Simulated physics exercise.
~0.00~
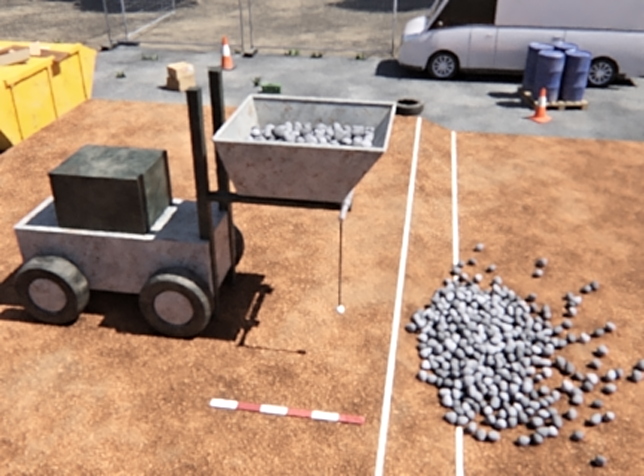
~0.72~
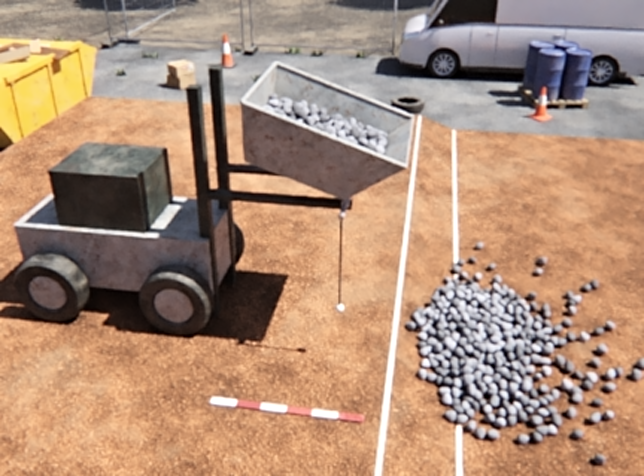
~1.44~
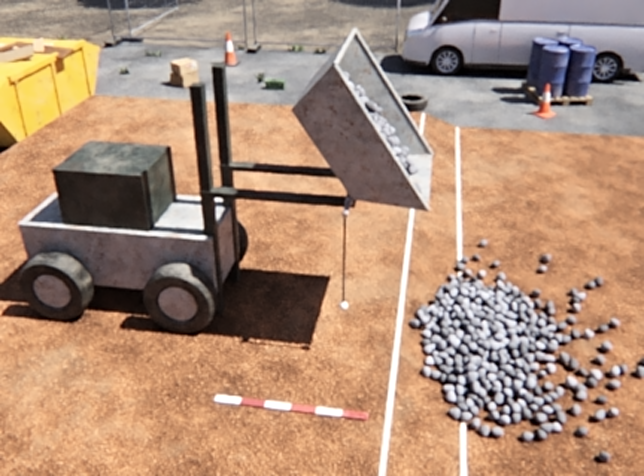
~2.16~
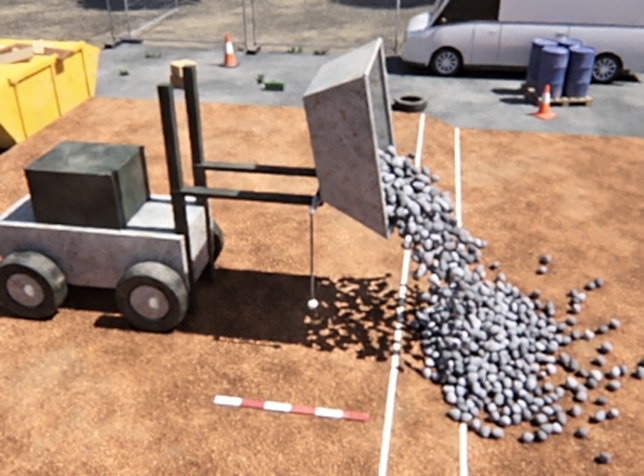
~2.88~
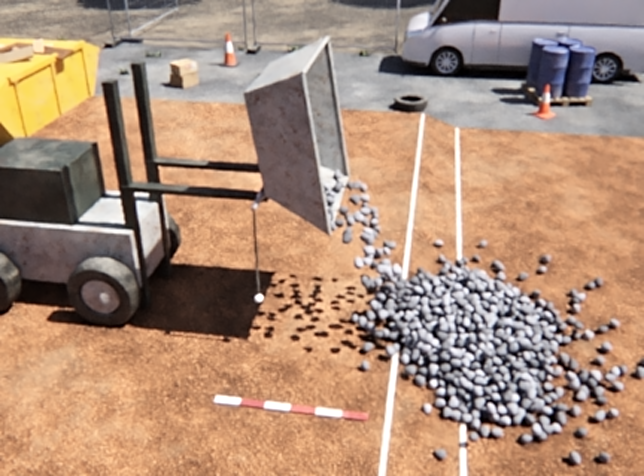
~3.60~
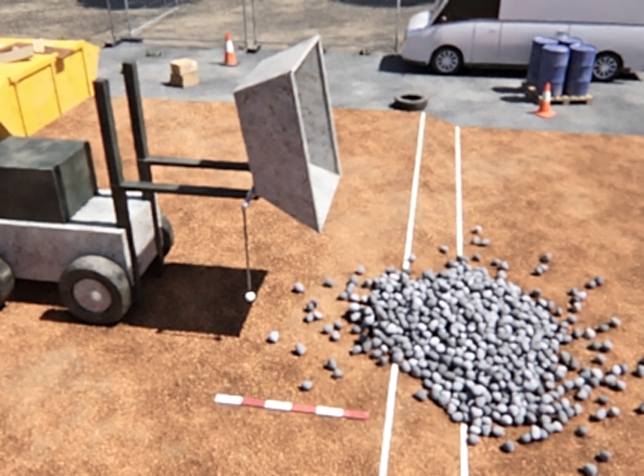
The clip opens on a fork truck at the left holding a grey skip of stones high on its forks, with a loose heap already lying to the right beside two white lines on reddish ground. The skip tips steadily to the right, its stones sliding towards the lower edge. As it nears upright, the truck backs away to the left and stones pour out onto the near side of the heap. The stream thins while the truck draws back further. Finally the skip hangs empty, and the enlarged heap spreads across both lines, with a few stray stones scattered around it.
